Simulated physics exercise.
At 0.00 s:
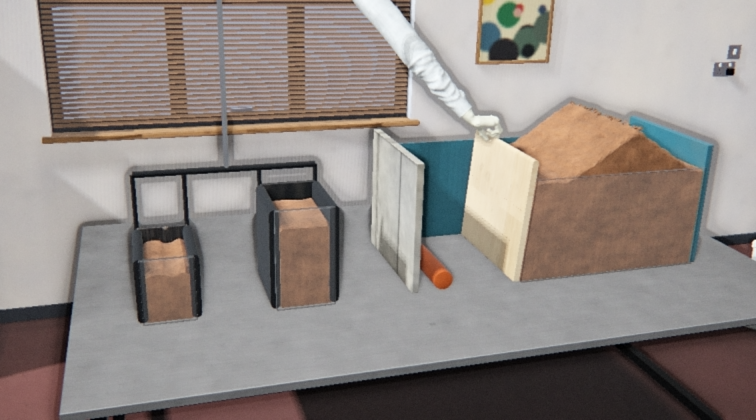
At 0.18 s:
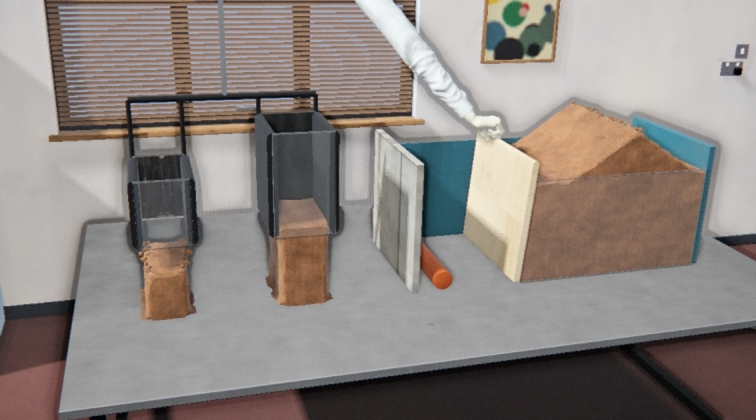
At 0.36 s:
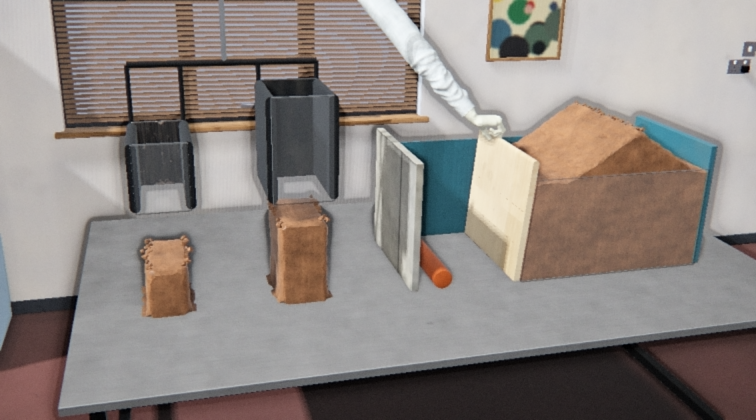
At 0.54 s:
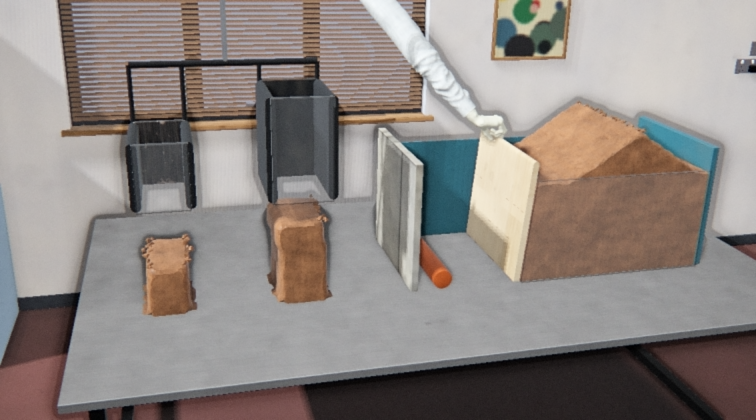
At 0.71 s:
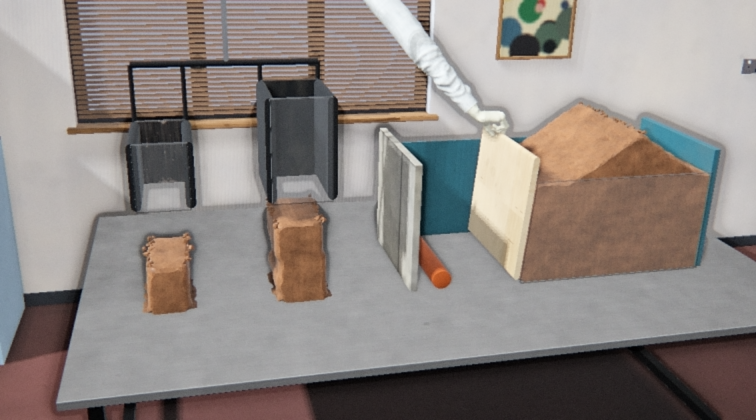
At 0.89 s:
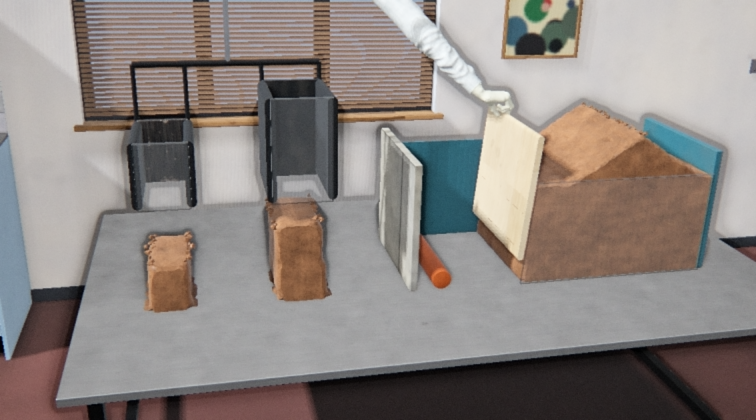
A white arm reaches down from the top to grip a pale board leaning against a large brown clay mass, on a grey table seen from slightly above in a room with a blind. Two dark open boxes at left rise off brown clay blocks, near a grey panel, orange pipe and teal boards. The view drifts slightly, then the arm draws the pale board a little upward.
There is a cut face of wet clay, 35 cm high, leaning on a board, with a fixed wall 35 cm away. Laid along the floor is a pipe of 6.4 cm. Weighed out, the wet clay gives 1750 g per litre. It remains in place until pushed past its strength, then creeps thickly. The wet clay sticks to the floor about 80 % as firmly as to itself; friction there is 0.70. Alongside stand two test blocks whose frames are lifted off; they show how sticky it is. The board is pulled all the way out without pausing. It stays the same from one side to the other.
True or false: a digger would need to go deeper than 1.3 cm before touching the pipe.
False.
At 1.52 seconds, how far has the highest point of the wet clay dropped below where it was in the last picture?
Around 0 cm.
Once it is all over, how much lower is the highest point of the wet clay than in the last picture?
Roughly 0 cm.
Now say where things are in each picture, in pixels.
In the first picture, top of the board at (537, 179), not yet moved; highest point of the wet clay at (634, 133); test blocks 16 cm, 27 cm high (left to right).
In the second picture, top of the board at (537, 180), not yet moved; highest point of the wet clay at (635, 134); test blocks 16 cm, 27 cm high (left to right).
In the third picture, top of the board at (537, 180), not yet moved; highest point of the wet clay at (636, 134); test blocks 16 cm, 27 cm high (left to right).
In the fourth picture, top of the board at (537, 181), not yet moved; highest point of the wet clay at (637, 135); test blocks 16 cm, 27 cm high (left to right).
In the fifth picture, top of the board at (538, 176), moved 1.8 cm; highest point of the wet clay at (637, 137); test blocks 16 cm, 27 cm high (left to right).
In the sixth picture, top of the board at (542, 156), moved 9.0 cm; highest point of the wet clay at (639, 138); test blocks 16 cm, 27 cm high (left to right).
By 1.18 s, the face still stands and nothing lies on the pipe.
By 1.52 s, the face still stands and nothing lies on the pipe.
By 1.86 s, the face still stands and nothing lies on the pipe.
By 2.20 s, the face still stands and nothing lies on the pipe.
By 2.25 s, at the end, the face still stands and nothing lies on the pipe.
